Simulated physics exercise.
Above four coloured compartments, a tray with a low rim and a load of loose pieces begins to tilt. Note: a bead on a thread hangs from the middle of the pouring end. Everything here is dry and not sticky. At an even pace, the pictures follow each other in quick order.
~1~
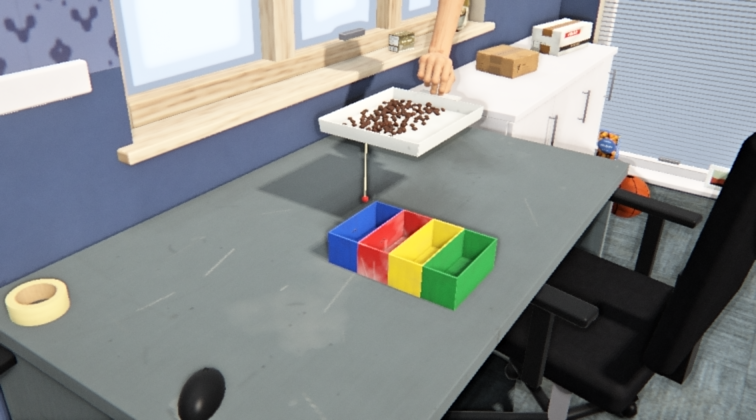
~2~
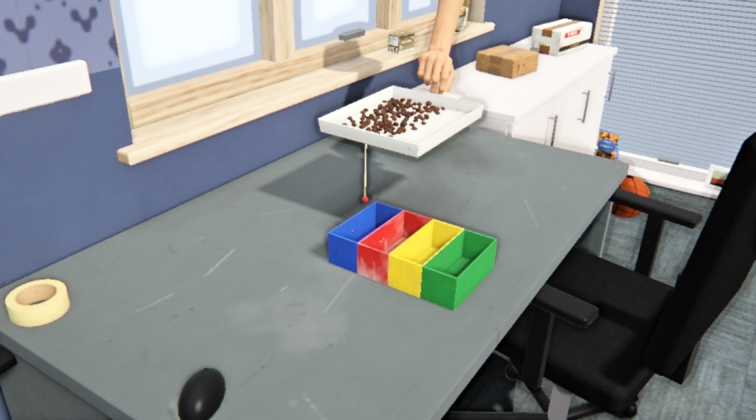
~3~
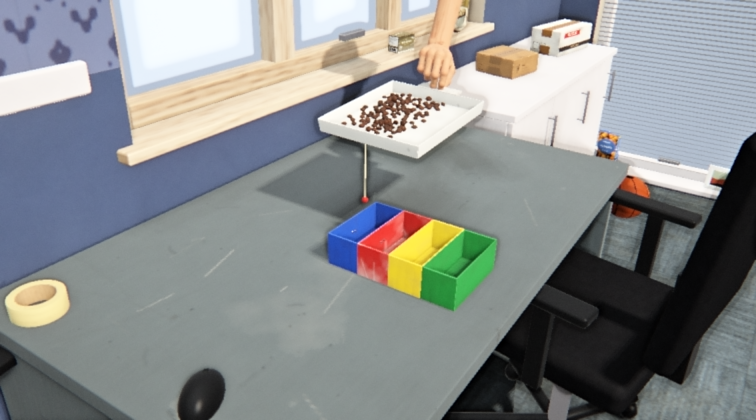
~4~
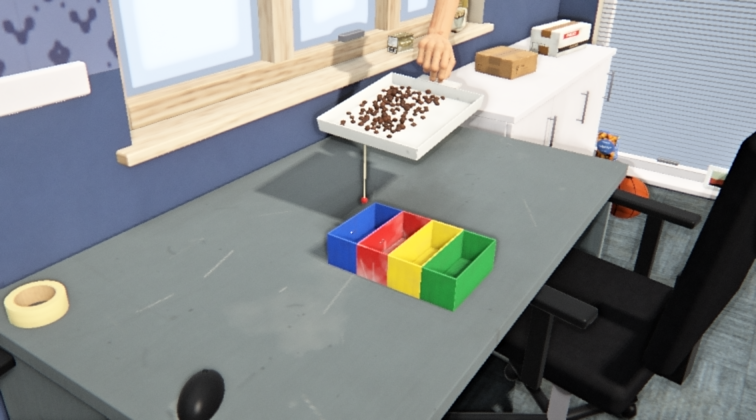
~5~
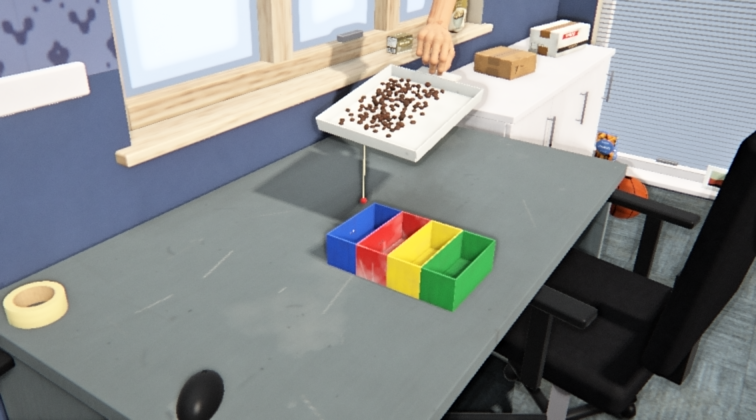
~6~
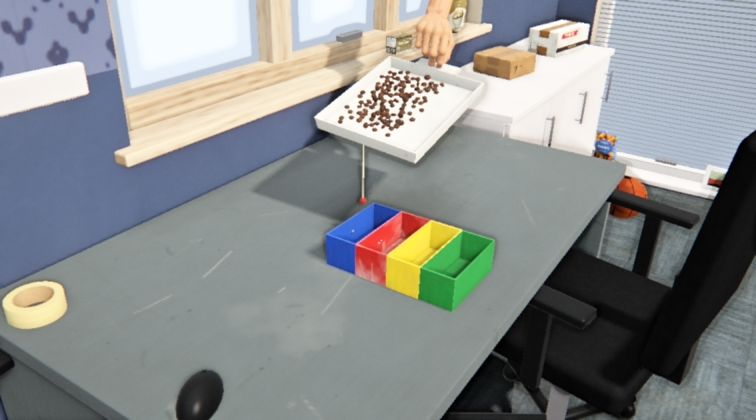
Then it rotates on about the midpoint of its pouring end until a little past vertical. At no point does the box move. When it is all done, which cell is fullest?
Fullest: The red cell.
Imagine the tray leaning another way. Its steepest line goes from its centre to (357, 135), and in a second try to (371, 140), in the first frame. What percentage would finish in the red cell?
Case one near 0 %; case two near 10 %.
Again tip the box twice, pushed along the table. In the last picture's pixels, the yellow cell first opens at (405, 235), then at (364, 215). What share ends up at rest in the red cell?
Trial 1 40%, trial 2 0%.
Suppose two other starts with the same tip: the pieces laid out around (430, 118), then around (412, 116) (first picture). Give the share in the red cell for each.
Close to 80 %, followed by close to 70 %.
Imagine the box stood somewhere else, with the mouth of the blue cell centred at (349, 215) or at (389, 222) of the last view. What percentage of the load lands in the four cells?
Roughly 100 per cent the first time and 80 per cent the second.
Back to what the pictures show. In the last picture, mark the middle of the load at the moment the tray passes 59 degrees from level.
Near (386, 136).
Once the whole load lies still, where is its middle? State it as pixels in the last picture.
Close to (389, 254) in the last picture.
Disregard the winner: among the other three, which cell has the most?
Next after the leader comes the blue one.
Soon, tray tipped steeply; all on the tray.
A while on, tray tipped right over; about two thirds on the tray; about a quarter in the red cell; a stray few in the blue cell; a stray few in the yellow cell; a small part falling or outside the box.
Towards the end, tray tipped past a quarter turn; about two thirds in the red cell; about a quarter in the blue cell; a stray few in the yellow cell; a small part falling or outside the box.
Finally, tray tipped past a quarter turn; about two thirds in the red cell; about a quarter in the blue cell; a stray few in the yellow cell; none in the green cell; a small part outside the box.
